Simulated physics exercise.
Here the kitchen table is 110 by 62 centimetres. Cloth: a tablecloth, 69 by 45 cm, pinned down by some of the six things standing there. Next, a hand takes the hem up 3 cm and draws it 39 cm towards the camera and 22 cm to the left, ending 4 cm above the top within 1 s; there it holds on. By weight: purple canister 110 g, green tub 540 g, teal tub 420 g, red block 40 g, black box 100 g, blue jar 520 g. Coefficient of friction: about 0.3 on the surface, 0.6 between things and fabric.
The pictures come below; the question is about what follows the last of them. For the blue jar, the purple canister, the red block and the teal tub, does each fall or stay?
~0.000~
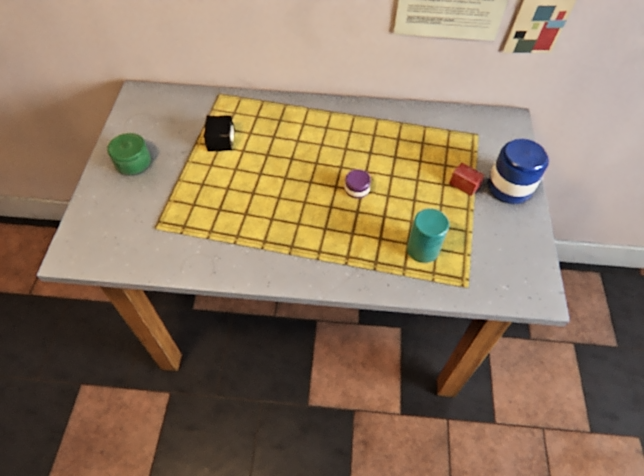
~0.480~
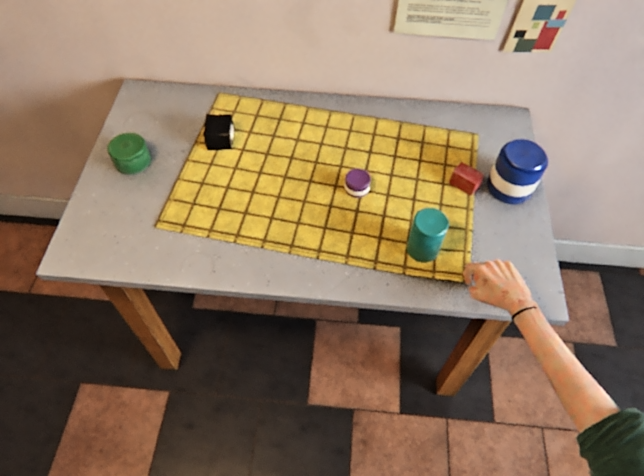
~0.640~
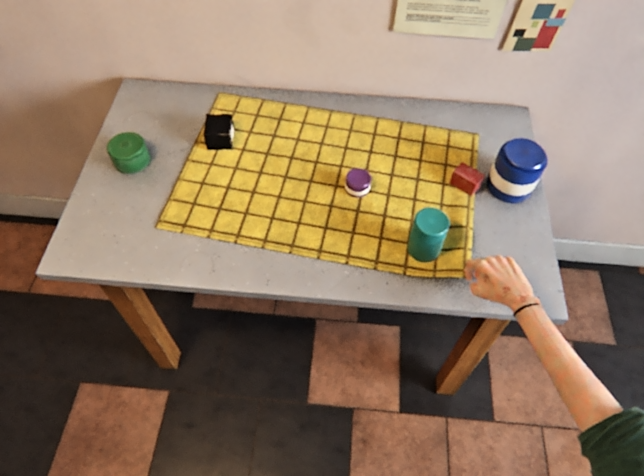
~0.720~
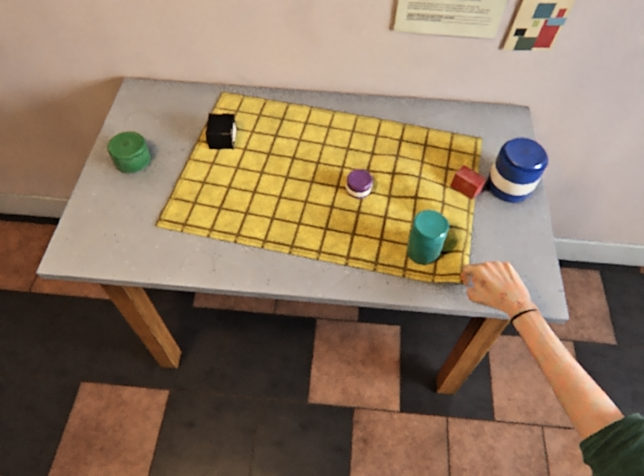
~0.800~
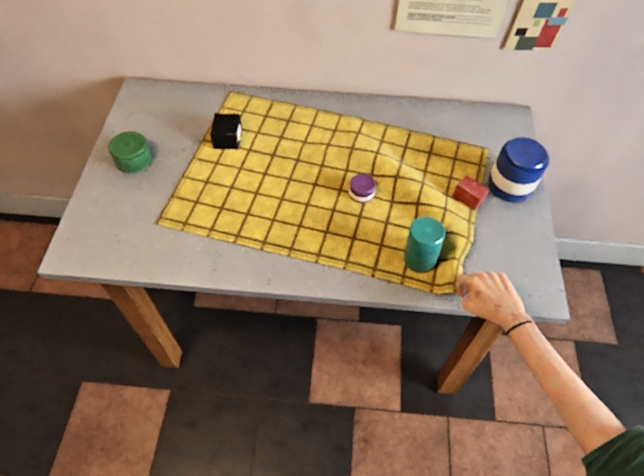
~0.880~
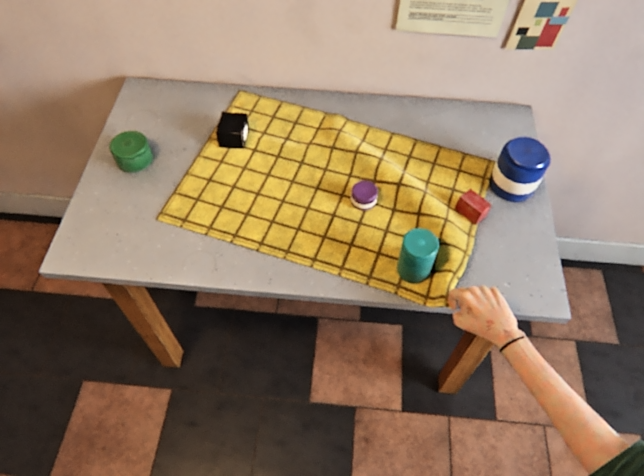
Watch the blue jar hang in there, watch the purple canister go overboard, watch the red block go overboard, watch the teal tub go overboard.
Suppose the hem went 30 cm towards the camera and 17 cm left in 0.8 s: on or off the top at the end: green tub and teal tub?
So the green tub does not fall, and the teal tub comes down.
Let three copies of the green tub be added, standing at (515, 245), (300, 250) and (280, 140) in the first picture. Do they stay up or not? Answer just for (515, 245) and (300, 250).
First keeps its place, second leaves the top.
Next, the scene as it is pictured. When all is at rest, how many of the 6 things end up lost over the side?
The count is 4.
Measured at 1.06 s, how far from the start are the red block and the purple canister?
Red block 20 cm, purple canister 10 cm.
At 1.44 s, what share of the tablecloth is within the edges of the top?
Share within the edges: Approx. 20 %.
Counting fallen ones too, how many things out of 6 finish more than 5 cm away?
Tally: 4.
At 1.1 s, 95 % of the tablecloth is still over the top; red block 19 cm off its start, teal tub 16 cm off its start, purple canister 11 cm off its start.
At 1.2 s, 75 % of the tablecloth is still over the top; red block 37 cm off its start, teal tub 29 cm off its start, purple canister 25 cm off its start.
At 1.4 s, 20 % of the tablecloth is still over the top; red block over the edge, purple canister over the edge, teal tub over the edge.
At 1.6 s, 0 % of the tablecloth is still over the top; red block over the edge, purple canister over the edge, teal tub over the edge.
At 3.2 s, 0 % of the tablecloth is still over the top; red block over the edge, purple canister over the edge, teal tub over the edge, blue jar 0 cm off its start at (528, 151).
